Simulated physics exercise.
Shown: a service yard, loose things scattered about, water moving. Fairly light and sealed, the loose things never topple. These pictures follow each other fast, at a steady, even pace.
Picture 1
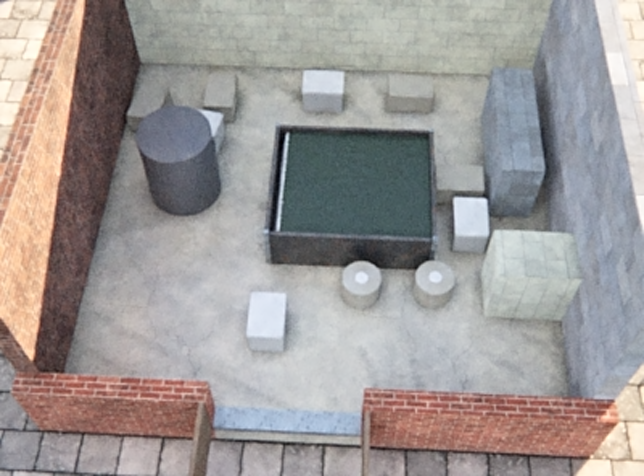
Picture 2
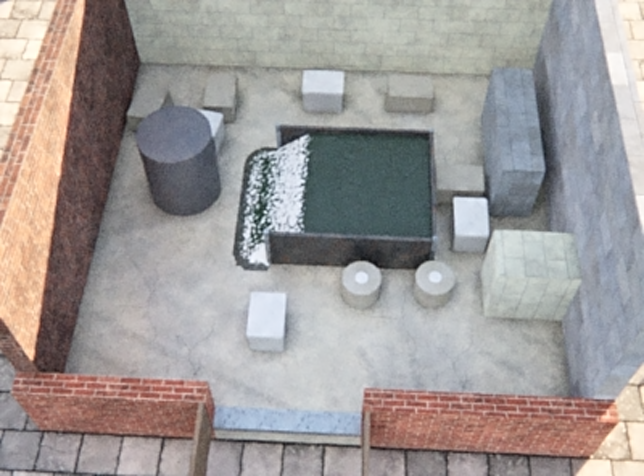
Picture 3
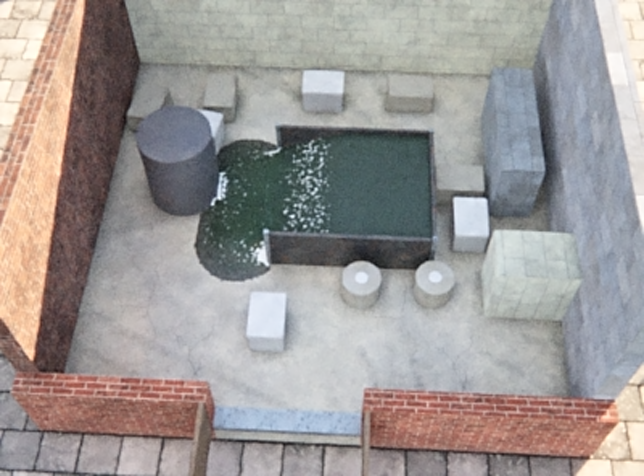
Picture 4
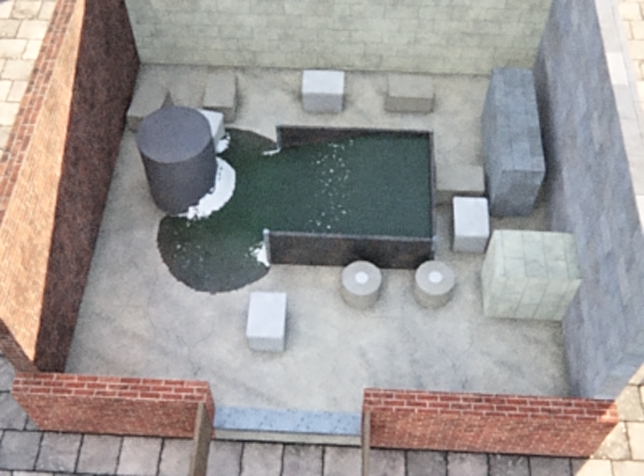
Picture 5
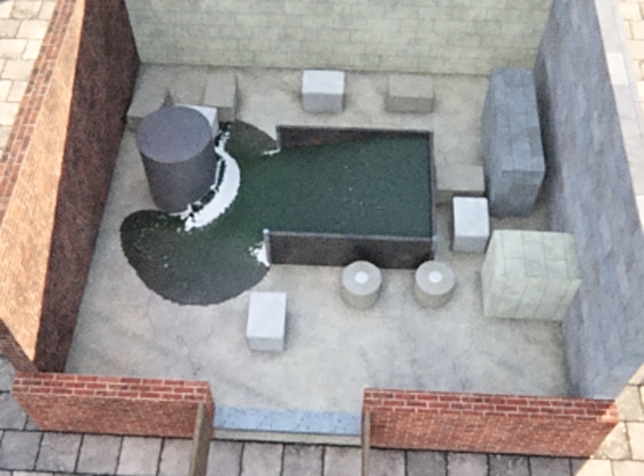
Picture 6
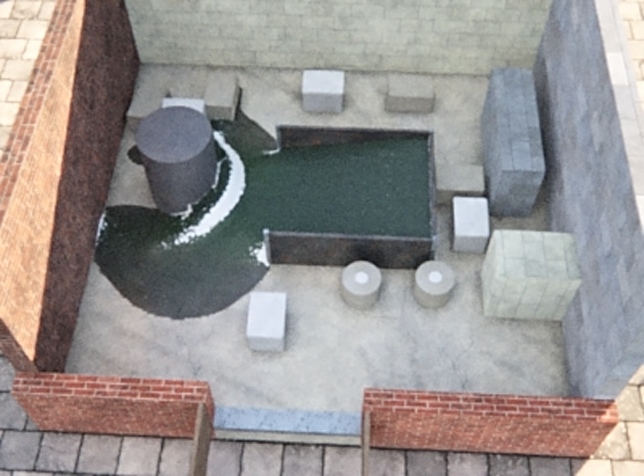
A walled yard of red brick and pale stone, with a gap in the low front wall, is seen from high above by a still camera. A dark rectangular tank of green water stands mid-yard, a dark grey cylinder to its left, pale blocks and two short round drums around. Water bursts from the tank's left side, foaming, spreads across the floor and wraps around the cylinder, reaching the left wall.
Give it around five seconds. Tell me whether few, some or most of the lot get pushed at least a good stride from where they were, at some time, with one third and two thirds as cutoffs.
Some, one to two thirds.
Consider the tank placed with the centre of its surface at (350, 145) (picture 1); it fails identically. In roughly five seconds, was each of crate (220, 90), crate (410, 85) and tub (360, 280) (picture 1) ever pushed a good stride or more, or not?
The three, one by one: Past that mark, past that mark and short of that.
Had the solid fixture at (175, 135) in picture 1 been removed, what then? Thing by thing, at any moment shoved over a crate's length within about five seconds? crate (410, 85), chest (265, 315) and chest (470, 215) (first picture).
Went a long way, then went a long way, then never got far.
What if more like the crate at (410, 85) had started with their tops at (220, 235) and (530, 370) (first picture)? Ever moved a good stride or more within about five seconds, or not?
First driven off, second remains in place.
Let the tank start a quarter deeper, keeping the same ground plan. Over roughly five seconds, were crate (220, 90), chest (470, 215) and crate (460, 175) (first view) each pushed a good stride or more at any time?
Taking them as listed, the first reached the mark, the second stopped before it and the third stopped before it.
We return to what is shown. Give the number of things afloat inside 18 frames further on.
Result - 3.
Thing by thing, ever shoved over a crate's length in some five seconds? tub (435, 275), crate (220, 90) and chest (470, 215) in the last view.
Item one never gets that far, item two gets that far, item three never gets that far.
A moment on, 0 of 10 are well off their spots; 0 afloat.
Next, 2 of 10 are well off their spots; 3 afloat.
Later, 3 of 10 are well off their spots; 3 afloat.
In the end, 5 of 10 are well off their spots, and 5 have been at some point; 6 afloat.
